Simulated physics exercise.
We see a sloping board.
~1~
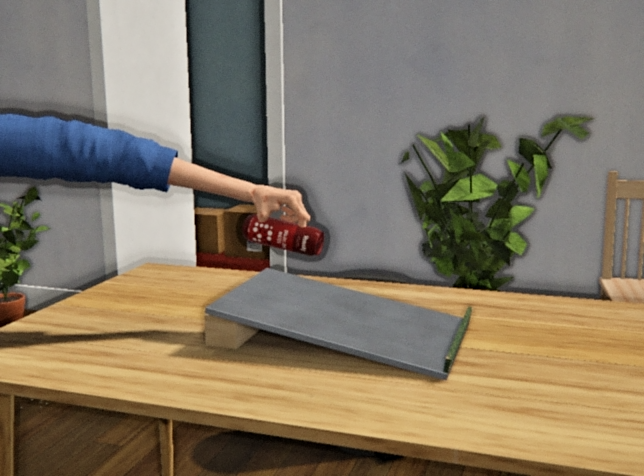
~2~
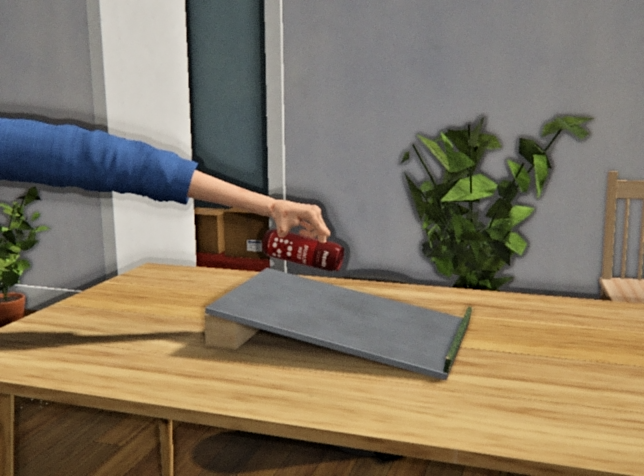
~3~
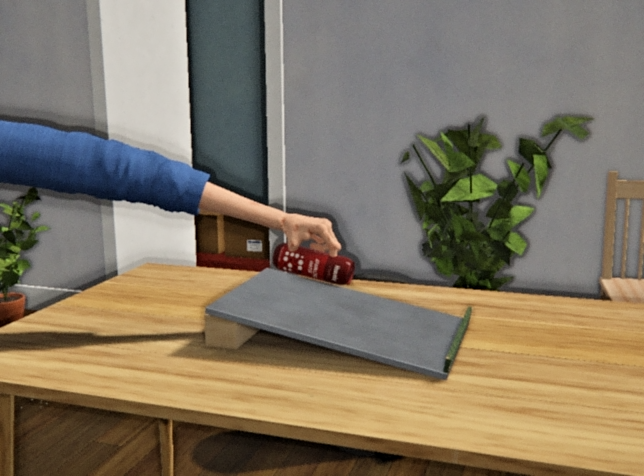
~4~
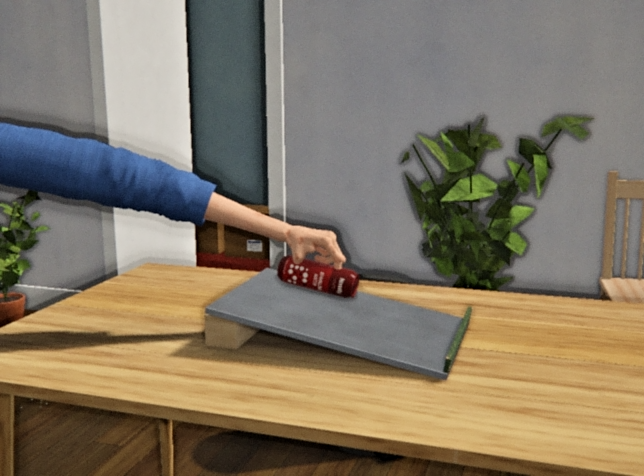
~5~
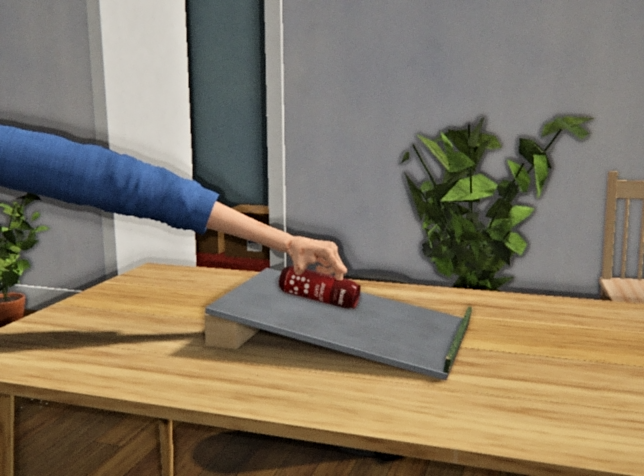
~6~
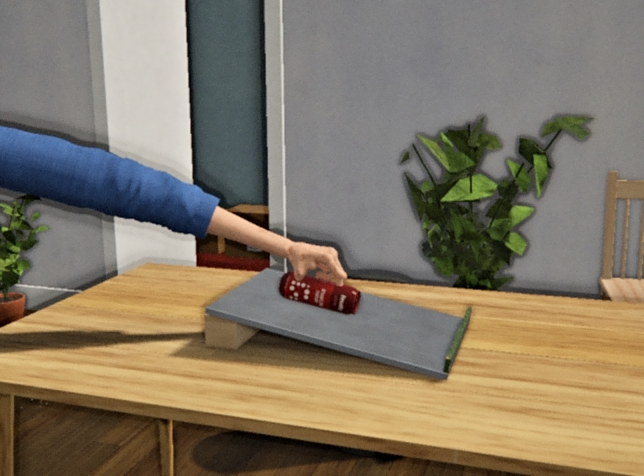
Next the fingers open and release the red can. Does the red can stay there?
Here the red can keeps its place.
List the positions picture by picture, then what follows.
In the first picture, still above its spot; red can (283, 235).
In the second picture, still above its spot; red can (302, 250).
In the third picture, still above its spot; red can (313, 264).
In the fourth picture, still above its spot; red can (318, 276).
In the fifth picture, still above its spot; red can (319, 287).
In the sixth picture, set down, still held; red can (319, 293).
Then, 0.30 s after the last picture, nothing has stirred.
Then, 0.70 s after the last picture, red can resting near (319, 293).
At rest, it is in place. Seen from the same camera at the end, red can near (319, 293). The red can remains at rest.
